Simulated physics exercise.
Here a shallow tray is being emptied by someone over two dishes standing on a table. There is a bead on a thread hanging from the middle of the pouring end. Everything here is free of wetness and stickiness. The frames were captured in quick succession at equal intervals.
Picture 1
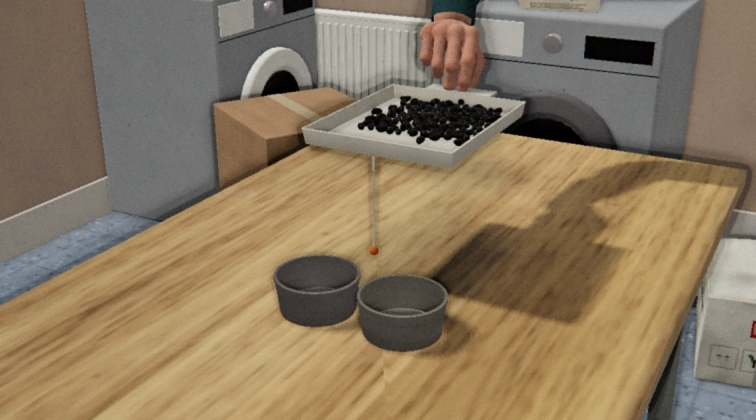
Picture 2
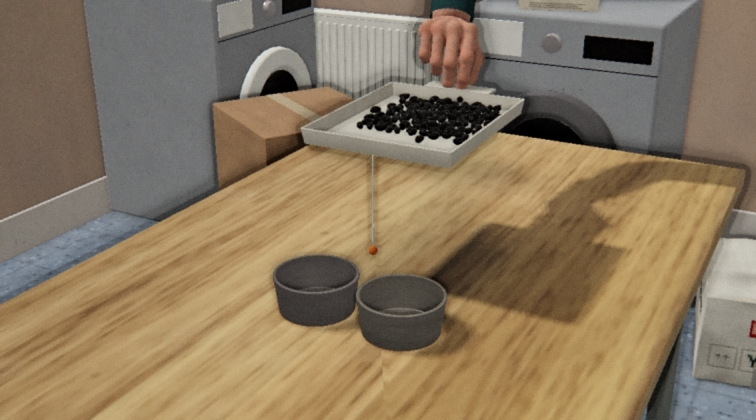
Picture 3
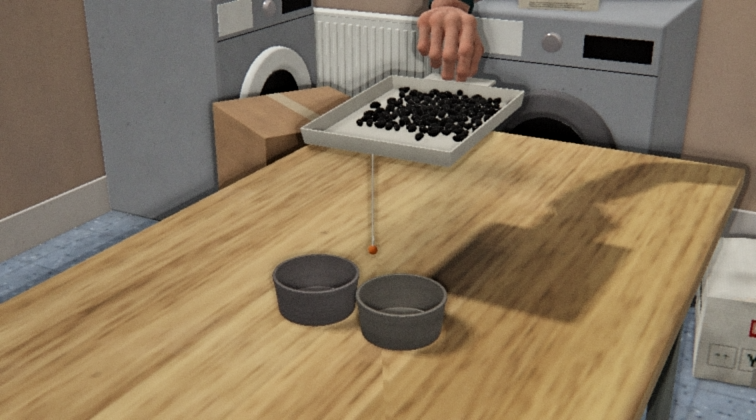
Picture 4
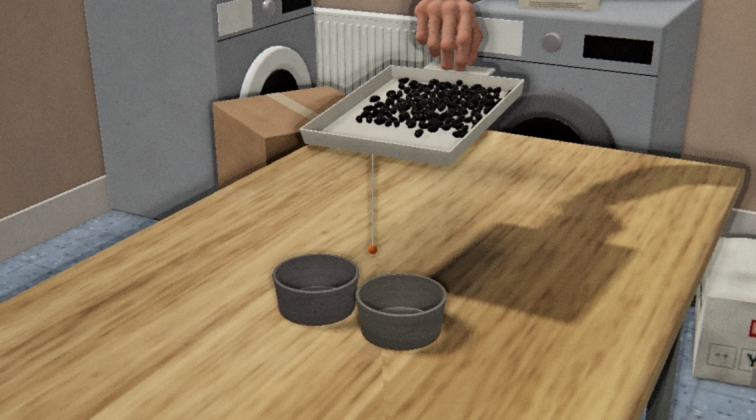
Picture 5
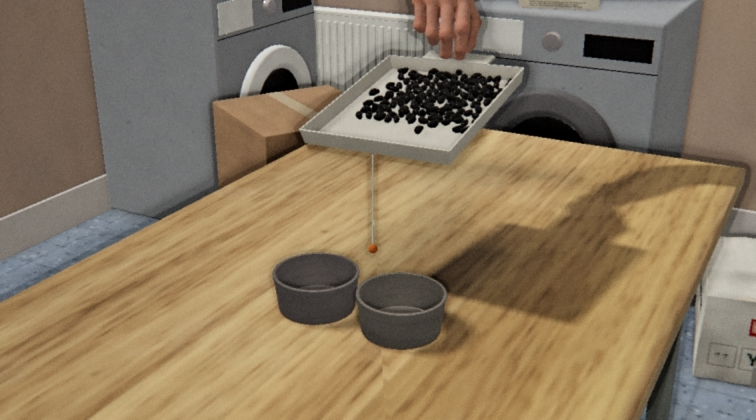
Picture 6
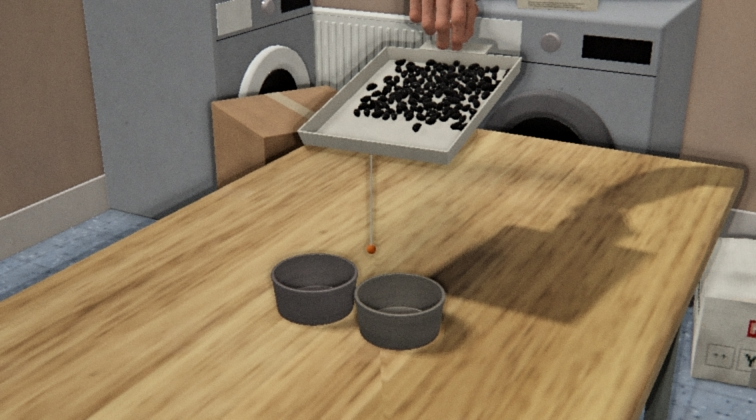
In a laundry room, a hand holds a shallow pale tray of black beans above a wooden table with two dark dishes, a bead hanging on a thread from its near edge. The hand gradually tilts the tray toward the dishes, its left corner dipping slightly, while the beans remain bunched on it.
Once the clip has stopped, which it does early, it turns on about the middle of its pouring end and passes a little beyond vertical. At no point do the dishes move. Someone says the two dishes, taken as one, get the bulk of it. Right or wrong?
Right, they get more than half.
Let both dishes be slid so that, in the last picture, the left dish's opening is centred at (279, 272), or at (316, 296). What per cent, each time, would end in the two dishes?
Some 80 percent in the first case, 30 percent in the second.
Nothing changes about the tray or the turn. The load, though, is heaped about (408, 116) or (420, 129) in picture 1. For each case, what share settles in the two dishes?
It comes to about 80 per cent the first time and about 70 per cent the second.
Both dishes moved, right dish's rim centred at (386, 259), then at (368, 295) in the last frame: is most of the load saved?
Together the dishes get less than a half first, then beyond half.
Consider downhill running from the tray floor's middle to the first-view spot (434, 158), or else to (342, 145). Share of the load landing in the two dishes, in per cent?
First heading roughly 40 %, second roughly 50 %.
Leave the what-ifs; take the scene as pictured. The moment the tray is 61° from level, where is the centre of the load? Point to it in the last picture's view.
The middle of the pieces shows up near (370, 127).
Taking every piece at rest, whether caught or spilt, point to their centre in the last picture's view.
(323, 303).
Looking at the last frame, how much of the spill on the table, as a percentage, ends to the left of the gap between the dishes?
70 %, roughly.
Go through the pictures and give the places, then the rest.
Corners of the pouring end near (306, 128) and (451, 152), level; middle of the load near (437, 119), black beans; left dish near (295, 305); right dish near (382, 329); bead on its thread near (374, 251), in the first picture.
Corners of the pouring end near (305, 128) and (449, 151), level; middle of the load near (436, 117), in the second picture.
Corners of the pouring end near (304, 128) and (449, 151), tipped barely, lowest at the left corner; middle of the load near (436, 112), in the third picture.
Corners of the pouring end near (303, 128) and (448, 150), tipped a little, lowest at the left corner; middle of the load near (436, 105), in the fourth picture.
Corners of the pouring end near (303, 129) and (448, 149), tipped a little, lowest at the left corner; middle of the load near (435, 97), in the fifth picture.
Corners of the pouring end near (301, 130) and (446, 150), tipped a little, lowest at the left corner; middle of the load near (433, 91); left dish near (292, 304); right dish near (379, 327), in the sixth picture.
Shortly afterwards, tray tipped steeply; all but a few on the tray; only a few outside both; a little in the air.
Next, tray tipped past a quarter turn; the bulk on the tray; a little in the right dish; a little in the left dish; a little outside both; a little in the air.
Some moments later, tray tipped past a quarter turn; near a quarter in the right dish; near half in the left dish; near a quarter outside both.
In the end, tray tipped past a quarter turn; near a quarter in the right dish; near half in the left dish; near a quarter outside both.
